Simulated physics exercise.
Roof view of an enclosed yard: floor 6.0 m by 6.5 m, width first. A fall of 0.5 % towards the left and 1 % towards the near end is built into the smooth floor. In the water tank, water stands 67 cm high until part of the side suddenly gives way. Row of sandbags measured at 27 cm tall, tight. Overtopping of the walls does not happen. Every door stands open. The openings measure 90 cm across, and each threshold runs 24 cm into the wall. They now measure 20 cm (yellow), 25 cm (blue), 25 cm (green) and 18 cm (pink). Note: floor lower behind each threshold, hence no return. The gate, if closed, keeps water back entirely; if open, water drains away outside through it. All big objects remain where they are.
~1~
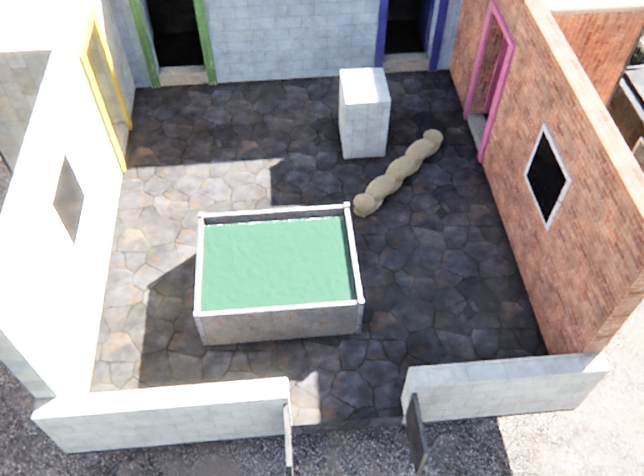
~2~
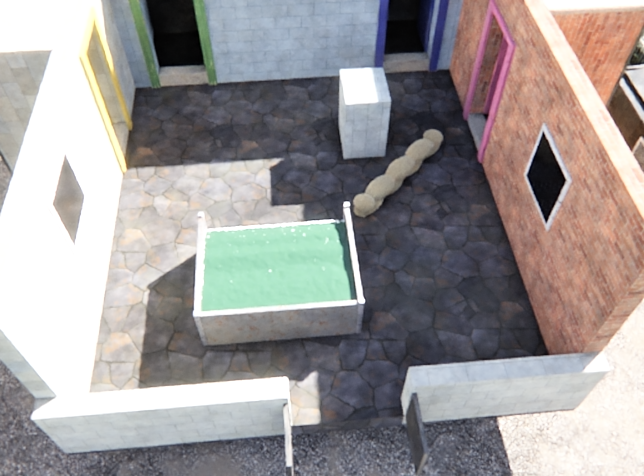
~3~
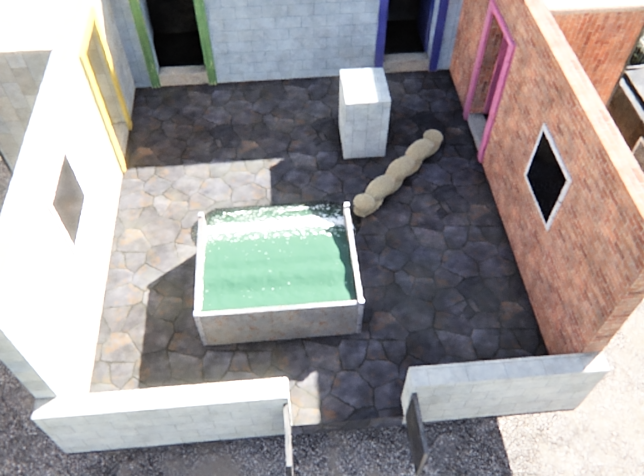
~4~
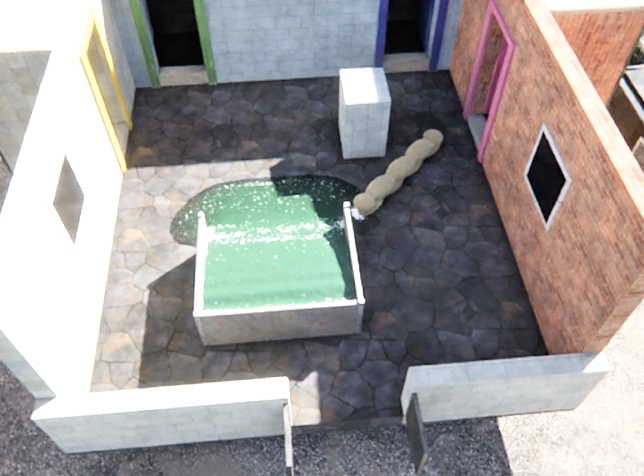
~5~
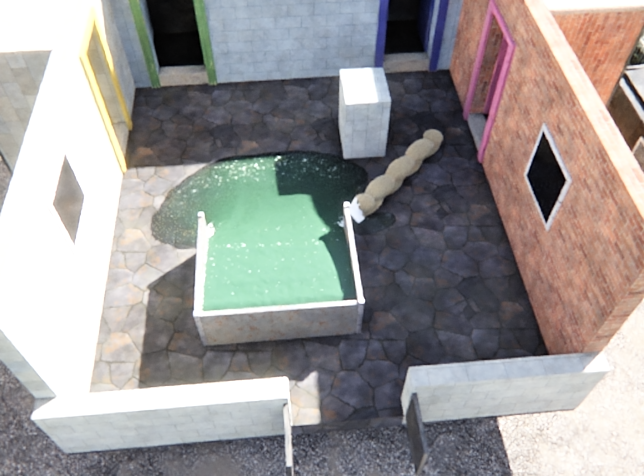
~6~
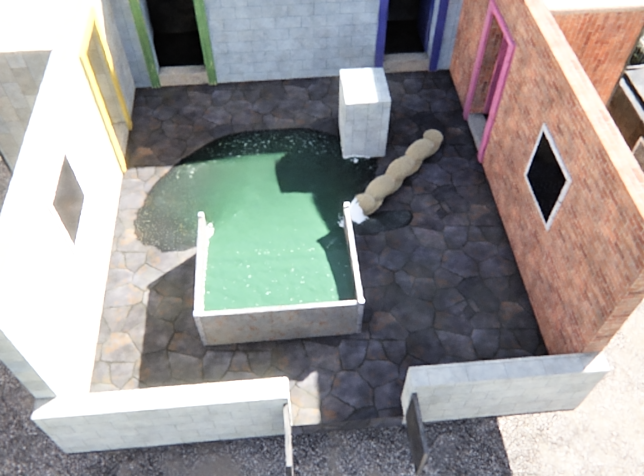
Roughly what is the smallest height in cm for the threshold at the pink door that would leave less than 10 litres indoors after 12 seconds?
Close to 6.5 cm.
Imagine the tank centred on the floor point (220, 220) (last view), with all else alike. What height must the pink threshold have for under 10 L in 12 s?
In this case, 10.5 cm or so.
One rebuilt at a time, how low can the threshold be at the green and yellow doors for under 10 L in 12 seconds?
Close to 22 cm (green) and close to 14.0 cm (yellow).
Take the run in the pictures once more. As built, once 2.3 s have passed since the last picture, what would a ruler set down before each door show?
Centimetres: Yellow = 14, blue = 6, green = 25, pink = 0.
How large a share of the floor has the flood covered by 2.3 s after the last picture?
Close to 50 per cent of it is wet.
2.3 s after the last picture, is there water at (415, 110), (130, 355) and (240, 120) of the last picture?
In the order asked: Soaked, untouched, soaked.
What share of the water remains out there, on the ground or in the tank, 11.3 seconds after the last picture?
Remaining share: Around 96 %.
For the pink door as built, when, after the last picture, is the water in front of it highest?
5.0 s.
Then, 0.7 s after the last picture water covers 40 % of the floor, deepest (30 cm) near (270, 80); it has not reached the pink door.
Then, 2.3 s after the last picture water covers 50 % of the floor, deepest (30 cm) near (136, 88); it has not reached the pink door.
Then, 11.3 s after the last picture water covers 95 % of the floor, deepest (12 cm) near (85, 425); 4 cm at the pink door, 0 litres in over its 18 cm threshold.
At the pink door as built, the water peaked near 9 cm, 4.9 s after the last picture.
Run again over the same 12 s with other heights there, 16 litres in over 6 cm, 3 litres over 8 cm. The limit of 10 litres is kept from about 6.5 cm up.
